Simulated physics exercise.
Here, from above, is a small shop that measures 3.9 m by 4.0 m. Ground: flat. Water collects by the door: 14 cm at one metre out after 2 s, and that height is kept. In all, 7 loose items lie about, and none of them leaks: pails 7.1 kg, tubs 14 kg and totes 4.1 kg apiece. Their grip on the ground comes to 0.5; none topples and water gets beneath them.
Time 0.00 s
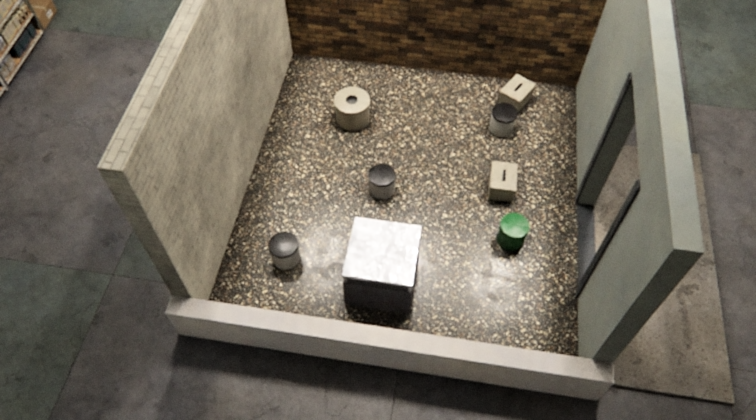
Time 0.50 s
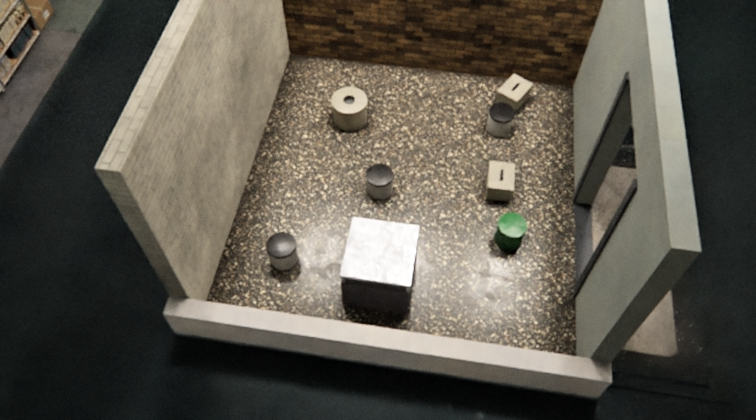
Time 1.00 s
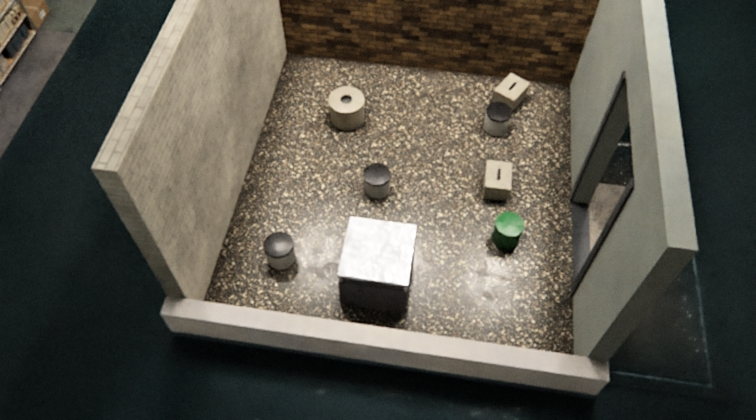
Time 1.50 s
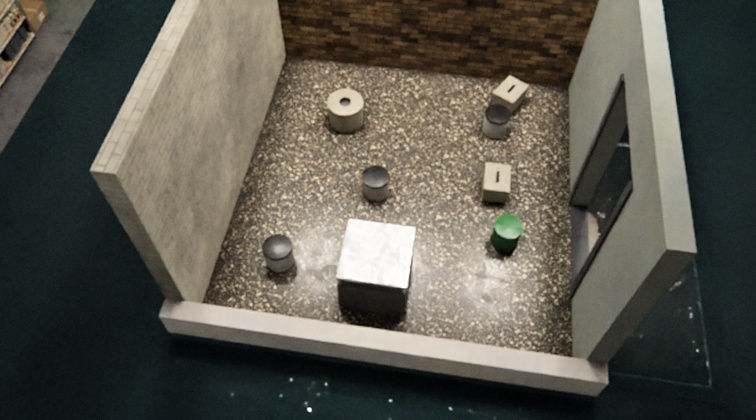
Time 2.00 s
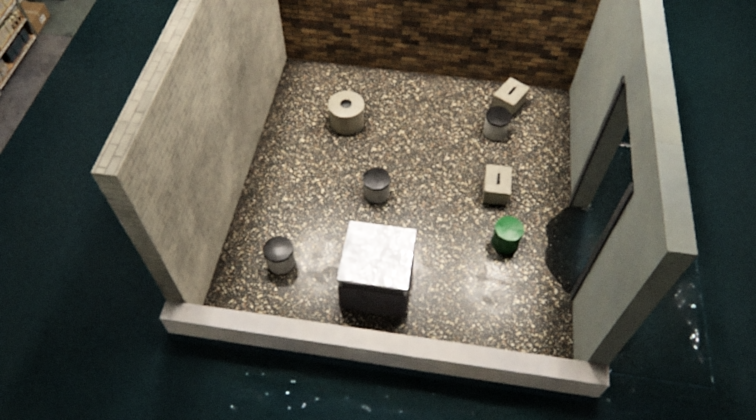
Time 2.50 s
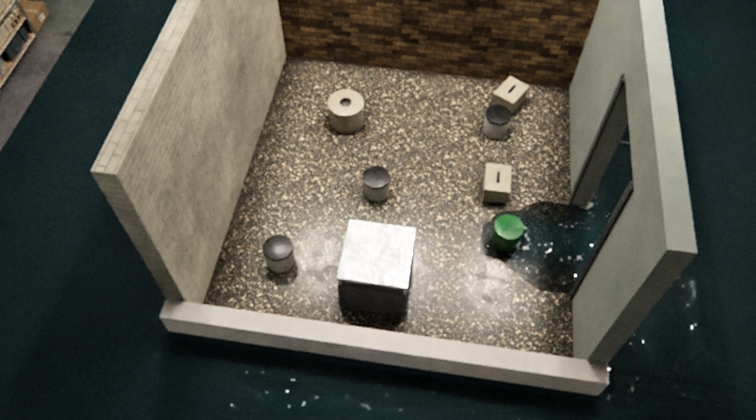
In a small shop seen from above, dark water spread around the outside walls, then came in through the doorway on the right and reached the green pail, while the scattered items stayed put.
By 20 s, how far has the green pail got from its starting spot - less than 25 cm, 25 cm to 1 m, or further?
It'll show a big shift.
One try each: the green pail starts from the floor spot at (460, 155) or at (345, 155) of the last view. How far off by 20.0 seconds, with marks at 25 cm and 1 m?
In that order: It remains where it is; it goes a long way.
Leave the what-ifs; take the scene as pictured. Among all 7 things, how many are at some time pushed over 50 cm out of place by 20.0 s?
The number is 6.
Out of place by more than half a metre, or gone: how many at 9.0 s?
My count gives 2.
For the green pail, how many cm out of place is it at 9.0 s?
I'd guess some 60 cm by then.
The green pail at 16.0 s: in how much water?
Near 10 cm deep.
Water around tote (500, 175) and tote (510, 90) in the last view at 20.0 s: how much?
First roughly 10 cm, second roughly 8 cm.
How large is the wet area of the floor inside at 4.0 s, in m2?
Roughly 5.5 m2 of it is wet.
After 4.0 s the green pail is near (458, 222), 0.6 m from its start, aground; 0 afloat.
After 9.0 s the green pail is near (447, 221), 0.7 m from its start, aground; 0 afloat.
After 16.0 s the green pail is near (392, 183), 1.4 m from its start, afloat; 5 afloat.
After 20.0 s the green pail is near (443, 102), 2.0 m from its start, aground; 5 afloat.
